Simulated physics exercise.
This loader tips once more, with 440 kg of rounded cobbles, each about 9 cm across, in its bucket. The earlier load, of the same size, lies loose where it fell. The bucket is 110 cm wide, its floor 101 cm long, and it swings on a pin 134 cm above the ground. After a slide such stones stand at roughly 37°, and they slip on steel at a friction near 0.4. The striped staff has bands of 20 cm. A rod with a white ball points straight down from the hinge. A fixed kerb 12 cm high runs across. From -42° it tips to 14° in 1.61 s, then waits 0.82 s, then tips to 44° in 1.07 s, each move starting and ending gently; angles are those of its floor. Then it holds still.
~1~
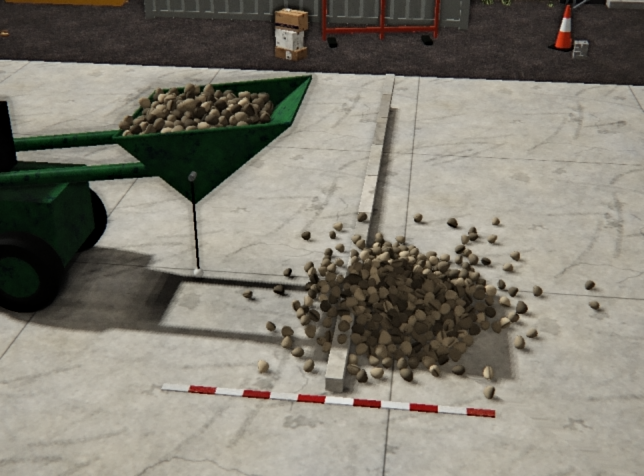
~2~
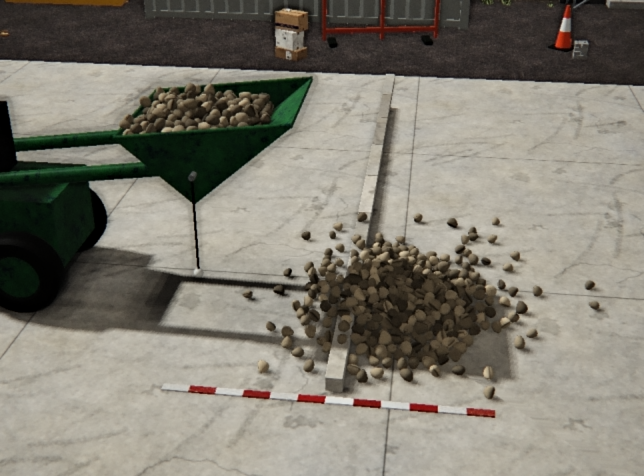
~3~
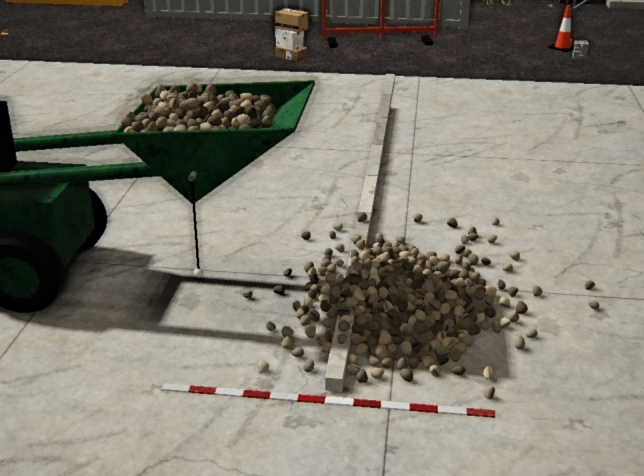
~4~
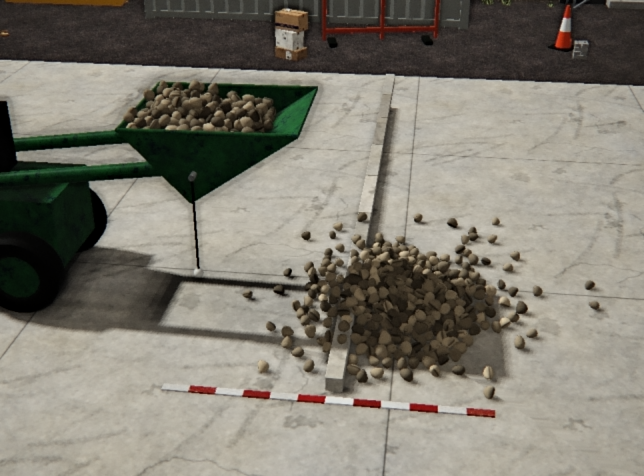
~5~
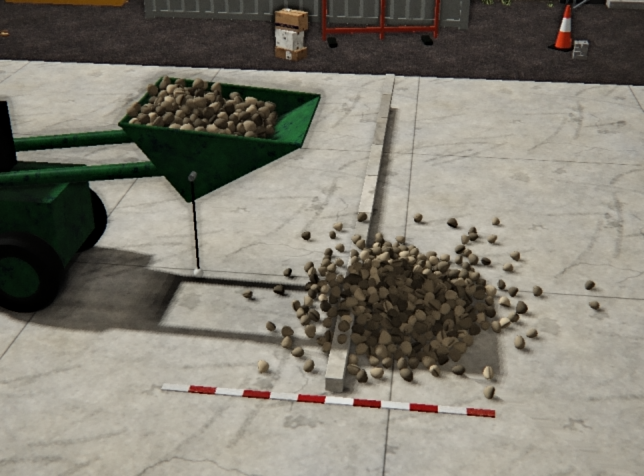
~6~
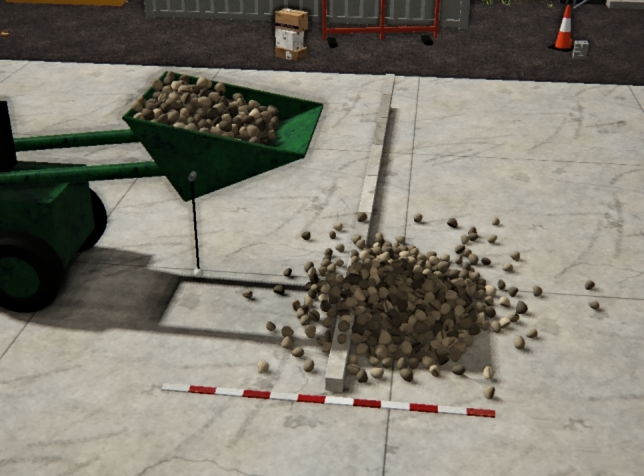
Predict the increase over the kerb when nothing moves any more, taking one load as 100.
Roughly 20 per cent of a load more.
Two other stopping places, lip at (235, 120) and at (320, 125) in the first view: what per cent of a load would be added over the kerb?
About 0 and 45 per cent.
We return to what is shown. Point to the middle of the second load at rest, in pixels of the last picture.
Near (323, 282).
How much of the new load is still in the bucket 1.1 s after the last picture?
Roughly 95 per cent is still inside.
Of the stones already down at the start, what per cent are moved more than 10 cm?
Roughly 5 per cent of them.
Then, 0.6 s after the last picture the floor is at 5°; in per cent of one load, 100 in the bucket, 16 on this side of the kerb, 84 over the kerb; the foremost stones are at (557, 308).
Then, 1.1 s after the last picture the floor is at 14°; in per cent of one load, 93 in the bucket, 23 on this side of the kerb, 84 over the kerb; the foremost stones are at (557, 308).
Then, 3.3 s after the last picture the floor is at 44°; in per cent of one load, 0 in the bucket, 97 on this side of the kerb, 104 over the kerb; the foremost stones are at (557, 308).
Then, 6.1 s after the last picture the floor is at 44°; in per cent of one load, 0 in the bucket, 97 on this side of the kerb, 104 over the kerb; the foremost stones are at (557, 308). Net gain over the kerb, 20.
